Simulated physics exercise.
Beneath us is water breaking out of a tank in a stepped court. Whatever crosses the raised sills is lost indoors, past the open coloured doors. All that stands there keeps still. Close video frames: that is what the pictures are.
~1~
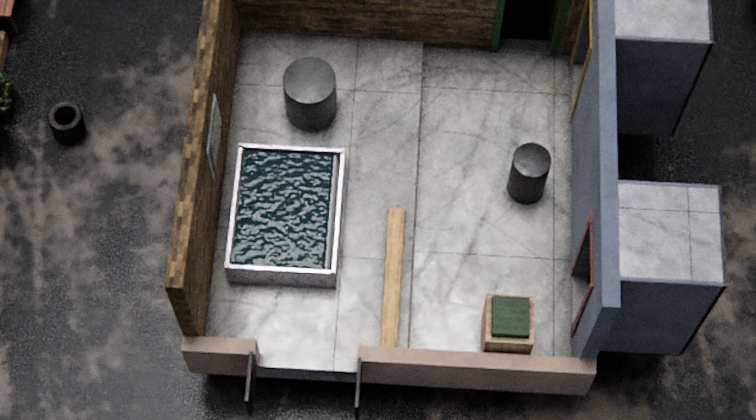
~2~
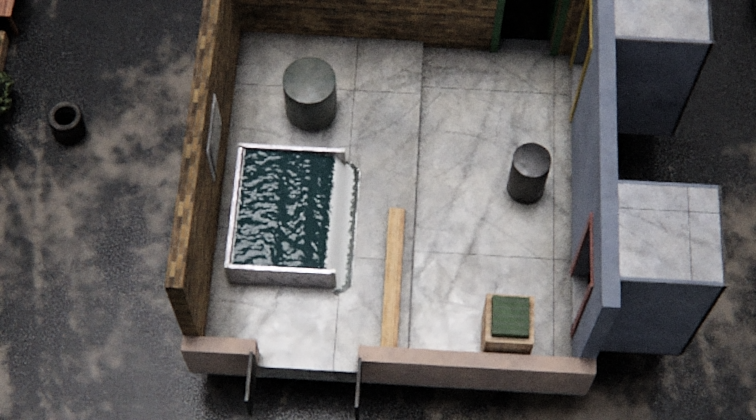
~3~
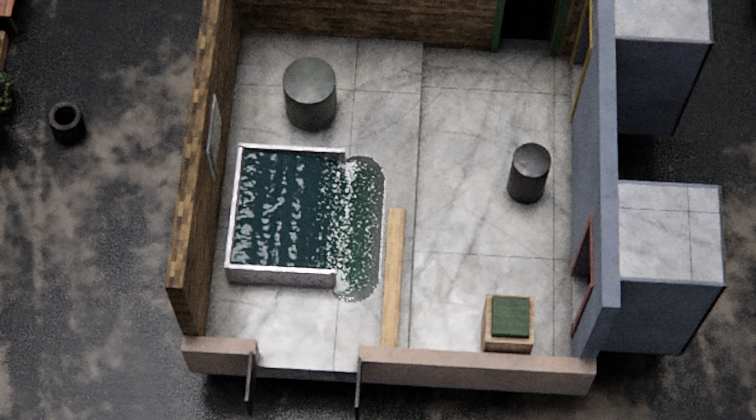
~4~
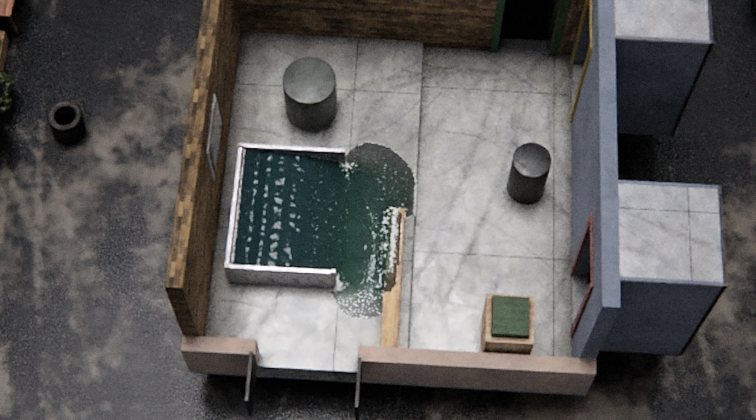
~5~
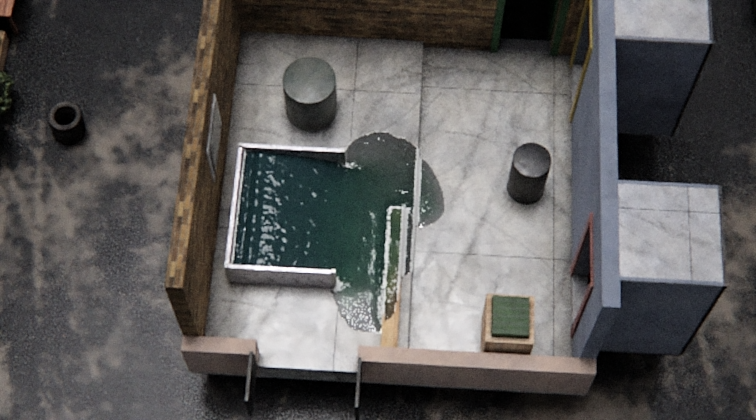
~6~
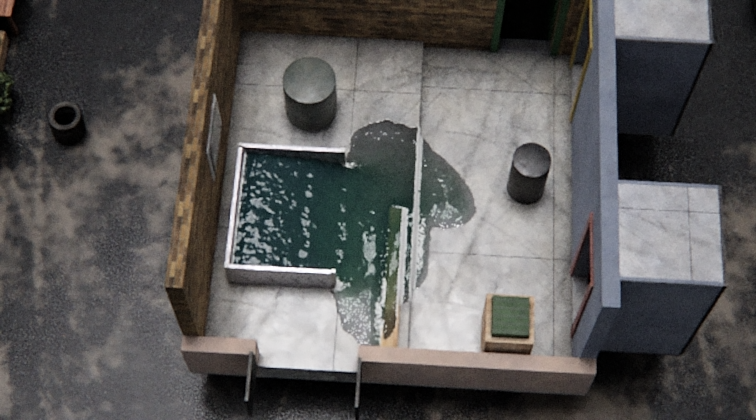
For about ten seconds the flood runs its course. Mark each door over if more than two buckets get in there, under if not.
Green door: Over, red door: Over, yellow door: Under.
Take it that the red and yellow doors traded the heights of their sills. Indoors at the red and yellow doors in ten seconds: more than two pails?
Then: The red one stays within the limit, the yellow one exceeds the limit.
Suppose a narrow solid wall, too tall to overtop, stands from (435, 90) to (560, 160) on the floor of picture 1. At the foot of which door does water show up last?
Answer: The green-painted one.
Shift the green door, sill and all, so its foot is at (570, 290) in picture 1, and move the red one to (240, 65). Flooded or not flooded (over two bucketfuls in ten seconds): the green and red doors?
In short: The green door tops the mark, the red door falls short.
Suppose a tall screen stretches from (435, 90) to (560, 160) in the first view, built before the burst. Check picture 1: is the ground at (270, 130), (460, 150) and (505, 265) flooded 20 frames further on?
Reading the points as listed, I get left untouched, then deluged, then deluged.
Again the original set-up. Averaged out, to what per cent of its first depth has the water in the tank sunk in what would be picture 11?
About 42 %.
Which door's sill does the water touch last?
The green-painted one.
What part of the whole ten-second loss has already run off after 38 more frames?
Near 75 in a hundred.
A moment on, water covers 40 % of the floor; the green door not reached, the red door not reached, the yellow door not reached.
Next, water covers 60 % of the floor; the green door not reached, the red door under two buckets in, the yellow door wet at the sill, nothing in.
Then, water covers 65 % of the floor; the green door over two buckets in, the red door over two buckets in, the yellow door wet at the sill, nothing in.
Later, water covers 70 % of the floor; the green door far over two buckets in, the red door over two buckets in, the yellow door under two buckets in.
In the end, water covers 70 % of the floor; the green door far over two buckets in, the red door far over two buckets in, the yellow door under two buckets in.
